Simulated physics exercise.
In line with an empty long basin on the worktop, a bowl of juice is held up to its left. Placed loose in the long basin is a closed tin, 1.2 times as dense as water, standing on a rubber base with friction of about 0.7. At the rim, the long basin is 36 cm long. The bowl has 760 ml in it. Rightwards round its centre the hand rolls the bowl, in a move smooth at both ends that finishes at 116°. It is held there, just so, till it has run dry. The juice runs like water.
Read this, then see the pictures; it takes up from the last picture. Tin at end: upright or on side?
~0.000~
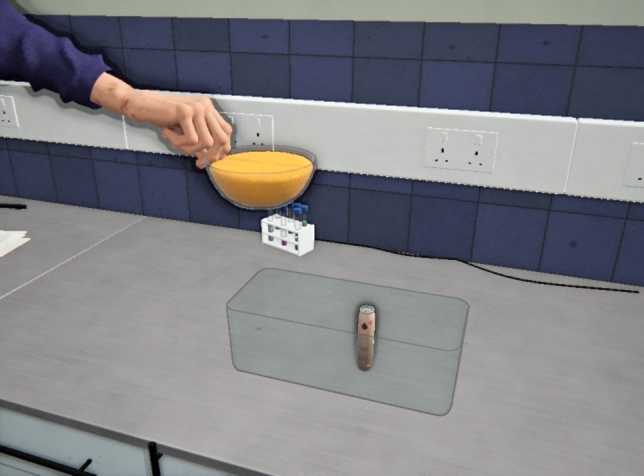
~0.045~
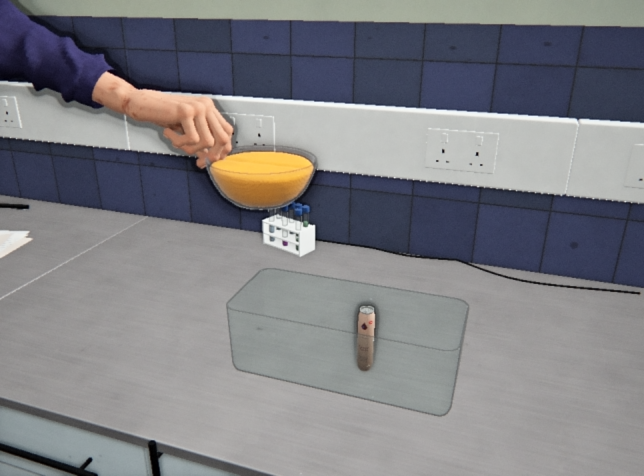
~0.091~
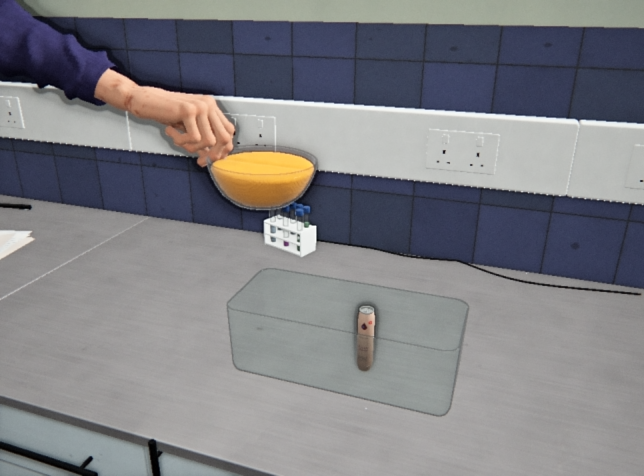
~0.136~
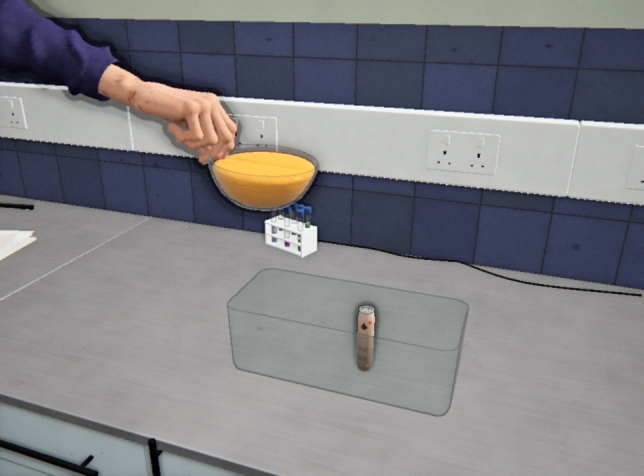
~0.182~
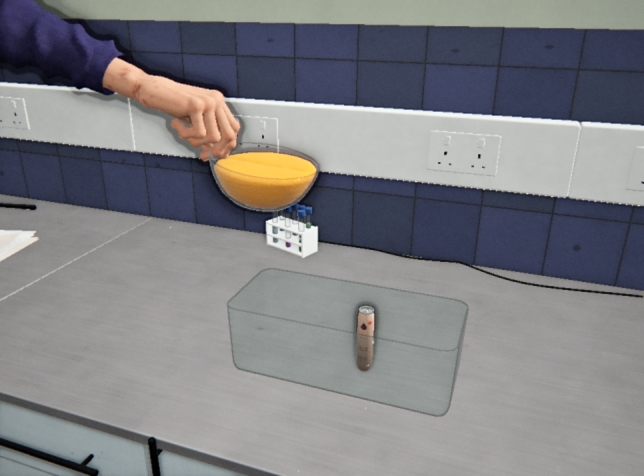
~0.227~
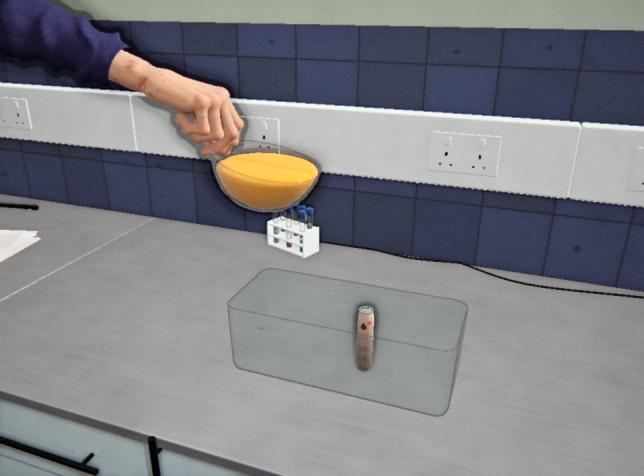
On side.
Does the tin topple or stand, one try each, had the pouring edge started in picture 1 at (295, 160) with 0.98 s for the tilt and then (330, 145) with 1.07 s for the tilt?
Trial 1 - tin stays standing; trial 2 - tin stays standing.
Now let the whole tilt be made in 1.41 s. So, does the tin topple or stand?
In that case the tin does not tip.
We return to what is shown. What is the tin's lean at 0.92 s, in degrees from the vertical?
Near 35 degrees.
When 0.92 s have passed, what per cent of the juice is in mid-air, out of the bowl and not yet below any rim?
Near 3 per cent, I'd say.
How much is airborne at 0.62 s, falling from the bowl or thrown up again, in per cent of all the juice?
50 per cent.
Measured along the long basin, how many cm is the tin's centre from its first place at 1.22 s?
The tin has gone some 7 cm.
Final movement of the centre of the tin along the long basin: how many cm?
7.0 cm.
After 0.62 s the tilt is 75° and 24 per cent is still to pour; the tin stands where it began.
After 0.92 s the tilt is 111° and 0 per cent is still to pour; the tin leans 35°.
After 1.22 s the tilt is 116° and 0 per cent is still to pour; the tin lies on its side.
After 1.55 s the tilt is 116° and 0 per cent is still to pour; the tin lies on its side.
In the end the tin lies on its side.
